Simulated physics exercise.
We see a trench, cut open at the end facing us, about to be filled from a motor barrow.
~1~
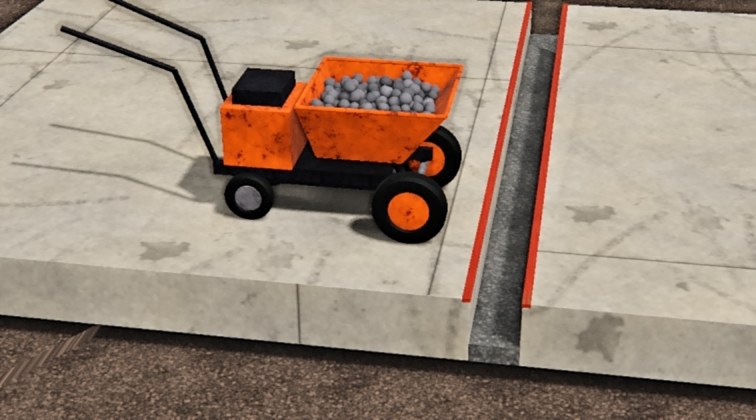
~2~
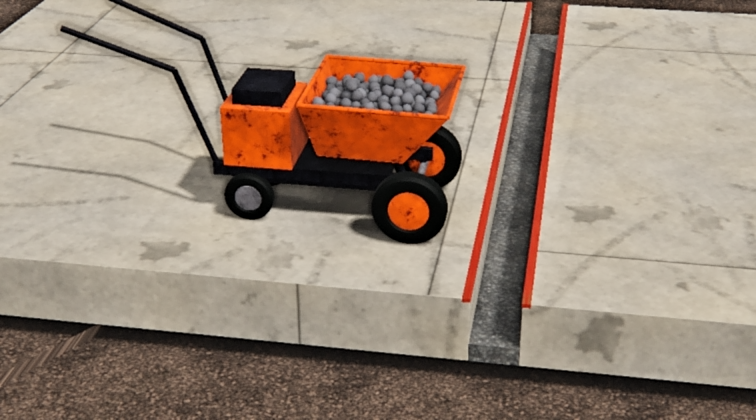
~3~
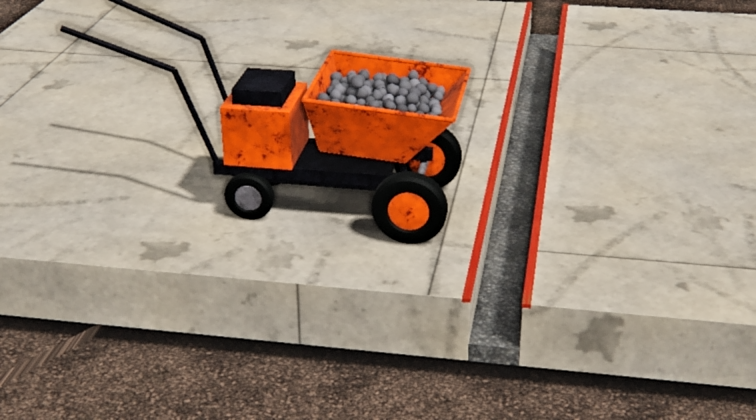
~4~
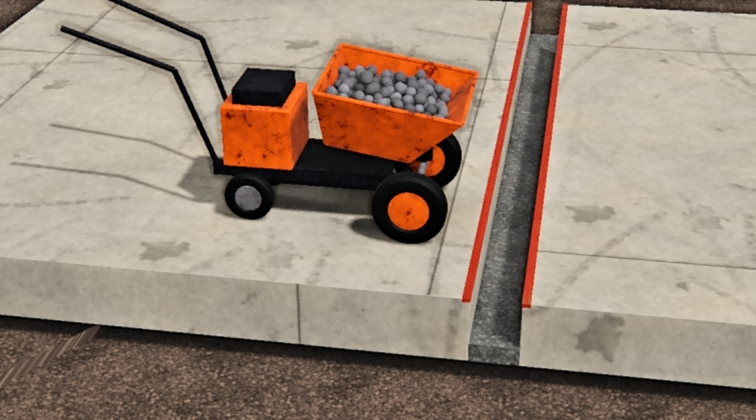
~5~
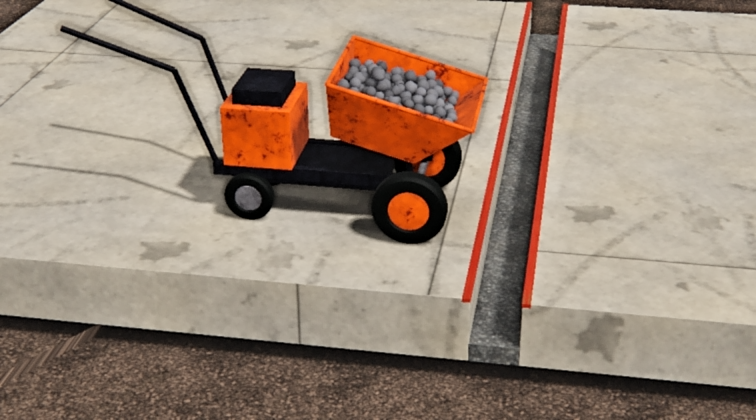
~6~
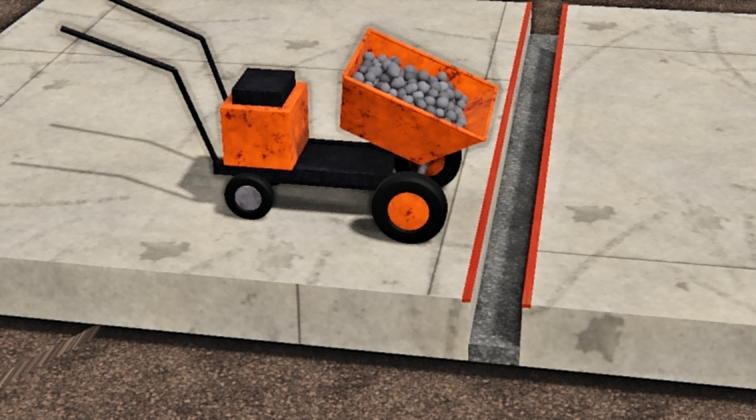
The orange skip of a motor barrow tilts steadily toward the trench, carrying grey cobbles.
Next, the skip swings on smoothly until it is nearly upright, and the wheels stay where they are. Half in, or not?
The trench takes only the smaller part.
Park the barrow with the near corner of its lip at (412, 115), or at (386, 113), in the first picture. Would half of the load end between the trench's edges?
In turn: The larger part; over half.
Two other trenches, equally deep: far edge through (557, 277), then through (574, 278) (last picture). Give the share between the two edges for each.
In turn 80 and 90 in a hundred.
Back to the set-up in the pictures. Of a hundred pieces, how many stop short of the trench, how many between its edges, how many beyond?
About: Short 0, between 15, beyond 65 per cent.
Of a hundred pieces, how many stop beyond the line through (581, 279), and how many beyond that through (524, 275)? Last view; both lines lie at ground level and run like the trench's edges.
The first gives 30 %, the second 70 %.
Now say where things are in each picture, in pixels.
In the first picture, lip of the skip at (445, 117), level; top of the load at (371, 98), round cobbles; first edge of the trench at (472, 269); far edge at (530, 274), the trench under half as wide as the skip, and about as deep as wide.
In the second picture, lip of the skip at (448, 118), tipped barely; top of the load at (373, 97).
In the third picture, lip of the skip at (453, 121), tipped barely; top of the load at (365, 91).
In the fourth picture, lip of the skip at (462, 125), tipped a little; top of the load at (365, 89).
In the fifth picture, lip of the skip at (472, 131), tipped clearly; top of the load at (376, 85).
In the sixth picture, lip of the skip at (484, 140), tipped clearly; top of the load at (377, 84); first edge of the trench at (472, 269); far edge at (530, 274).
Soon, skip tipped steeply; all in the skip.
A while on, skip tipped right over; about half in the skip; a small part in or heaped over the trench; about a third beyond it; a stray few falling.
Towards the end, skip tipped right over; about a quarter in the skip; a small part in or heaped over the trench; about two thirds beyond it.
Finally, skip tipped right over; about a quarter in the skip; a small part in or heaped over the trench; about two thirds beyond it.
